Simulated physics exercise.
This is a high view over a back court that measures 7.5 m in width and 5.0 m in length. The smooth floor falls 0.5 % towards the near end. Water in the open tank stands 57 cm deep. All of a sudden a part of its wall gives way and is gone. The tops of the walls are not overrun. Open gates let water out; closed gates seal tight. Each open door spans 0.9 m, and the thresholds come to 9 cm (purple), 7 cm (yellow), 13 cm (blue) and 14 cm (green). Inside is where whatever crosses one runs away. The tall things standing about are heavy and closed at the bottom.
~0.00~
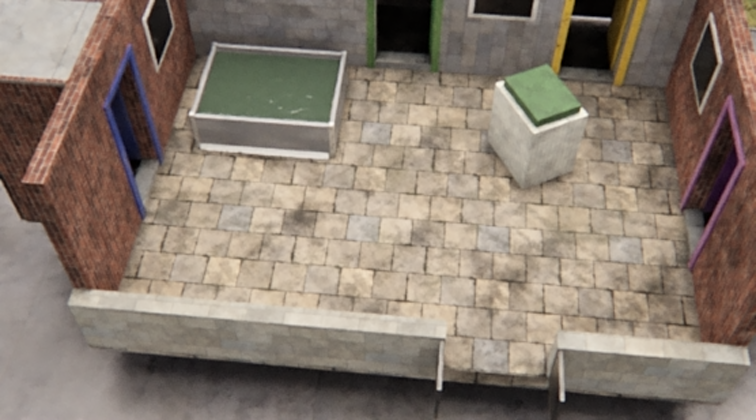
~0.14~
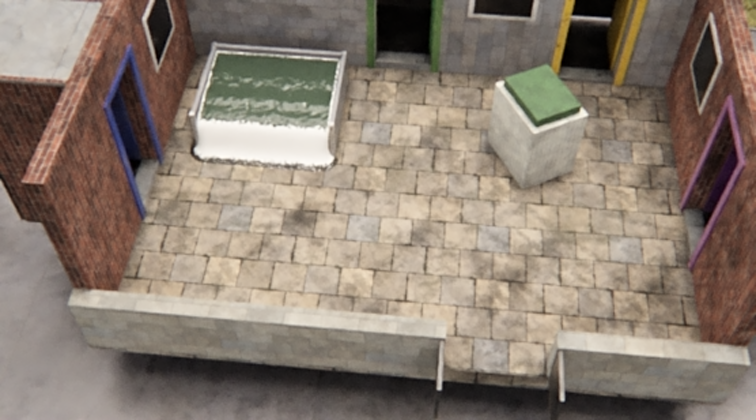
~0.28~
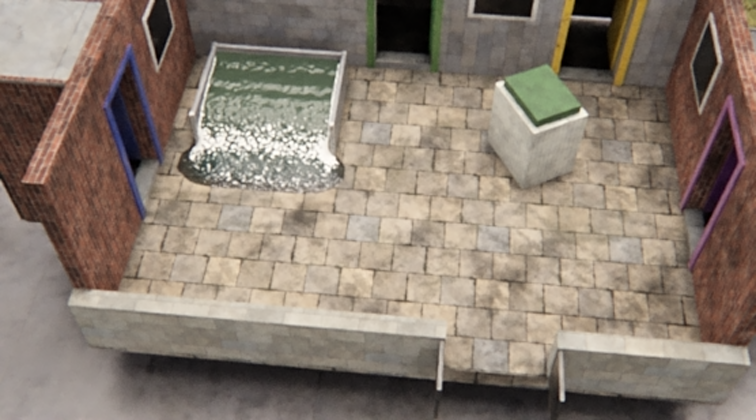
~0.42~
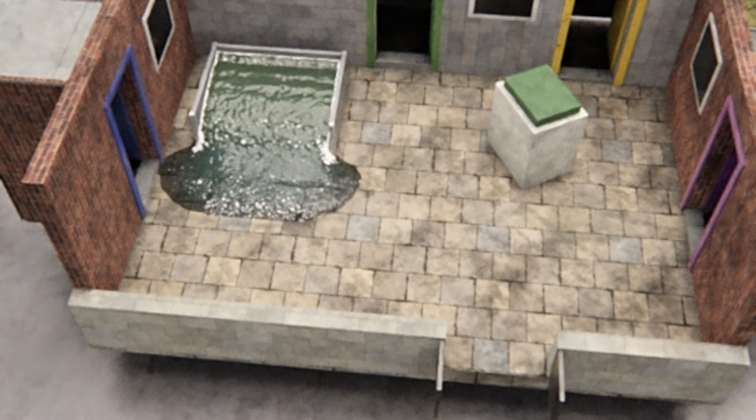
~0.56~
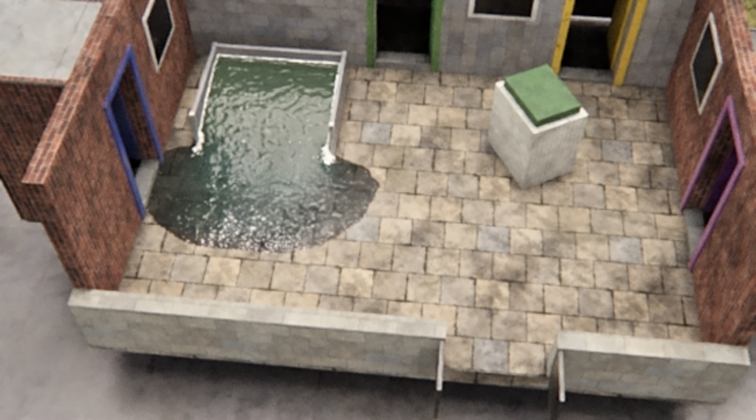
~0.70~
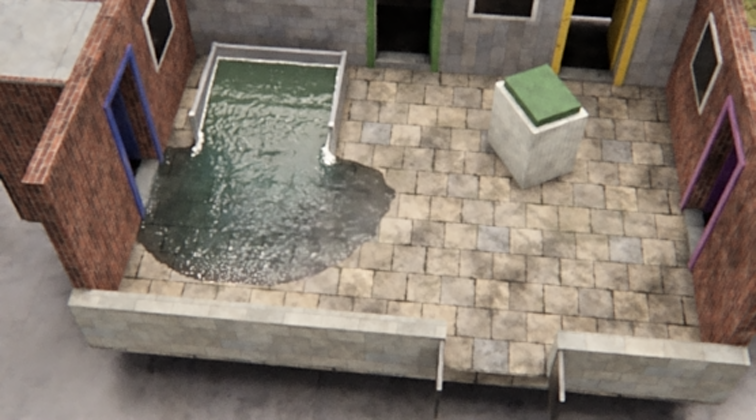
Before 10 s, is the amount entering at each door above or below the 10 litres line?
Outcome: Purple door: Under the set amount; yellow door: Under the set amount; blue door: Under the set amount; green door: Under the set amount.
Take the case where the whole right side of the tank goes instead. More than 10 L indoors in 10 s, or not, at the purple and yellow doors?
Lab note: Vs limit, purple door inside limit; yellow door limit exceeded.
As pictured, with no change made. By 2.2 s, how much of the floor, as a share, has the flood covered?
Wet share: Near 35 percent.
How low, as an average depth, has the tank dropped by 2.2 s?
It averages close to 13 cm.
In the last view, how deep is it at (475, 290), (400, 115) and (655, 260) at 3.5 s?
6, 0 and 0 cm.
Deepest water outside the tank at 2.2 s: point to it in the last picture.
Near (110, 321).
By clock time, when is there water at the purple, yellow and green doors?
Purple = 4.5 s, yellow = 7.5 s, green = 8.0 s.
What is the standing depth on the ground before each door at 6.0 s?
You'd get purple at 9 cm, yellow at 0 cm, blue at 7 cm, and green at 0 cm.
After 1.4 s water covers 30 % of the floor and is deepest (34 cm) near (123, 322); purple door not reached, yellow door not reached, blue door 12 cm at the sill, 0 L in, green door not reached.
After 2.2 s water covers 35 % of the floor and is deepest (36 cm) near (110, 321); purple door not reached, yellow door not reached, blue door 9 cm at the sill, 0 L in, green door not reached.
After 3.5 s water covers 45 % of the floor and is deepest (17 cm) near (110, 321); purple door not reached, yellow door not reached, blue door 10 cm at the sill, 0 L in, green door not reached.
After 6.0 s water covers 75 % of the floor and is deepest (14 cm) near (195, 62); purple door 9 cm at the sill, 0 L in, yellow door not reached, blue door 7 cm at the sill, 0 L in, green door not reached.
After 10.0 s water covers 95 % of the floor and is deepest (8 cm) near (694, 373); purple door 6 cm at the sill, 0 L in, yellow door 6 cm at the sill, 0 L in, blue door 3 cm at the sill, 1 L in, green door 3 cm at the sill, 0 L in.
